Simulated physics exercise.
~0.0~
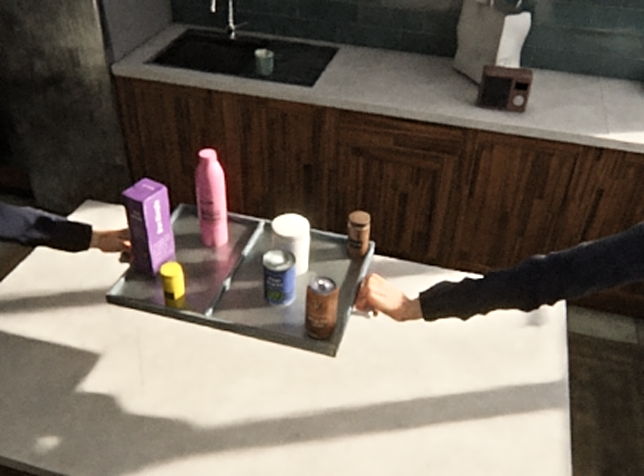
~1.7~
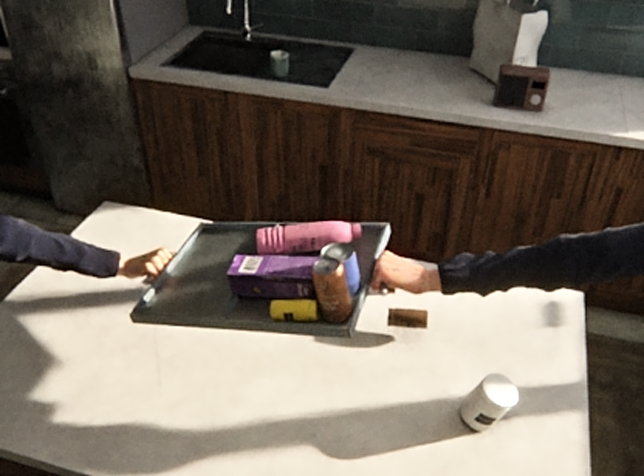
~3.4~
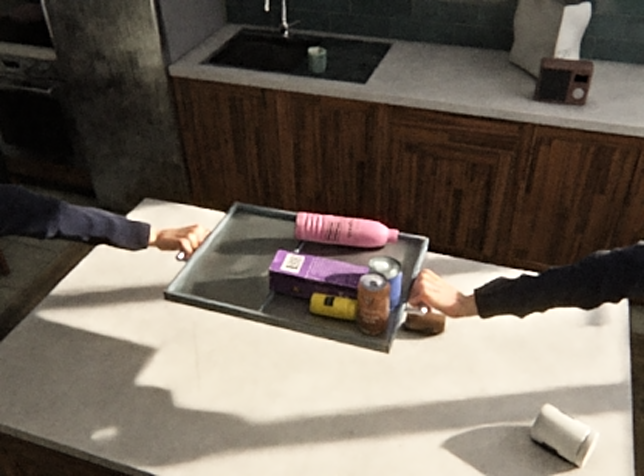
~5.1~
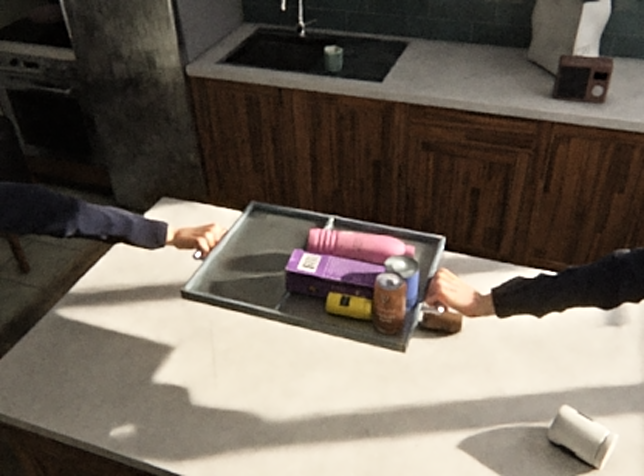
Two hands tilting a tray above a kitchen counter, toppling bottle, carton and yellow shaker aboard, brown shaker and white jar ending off it.
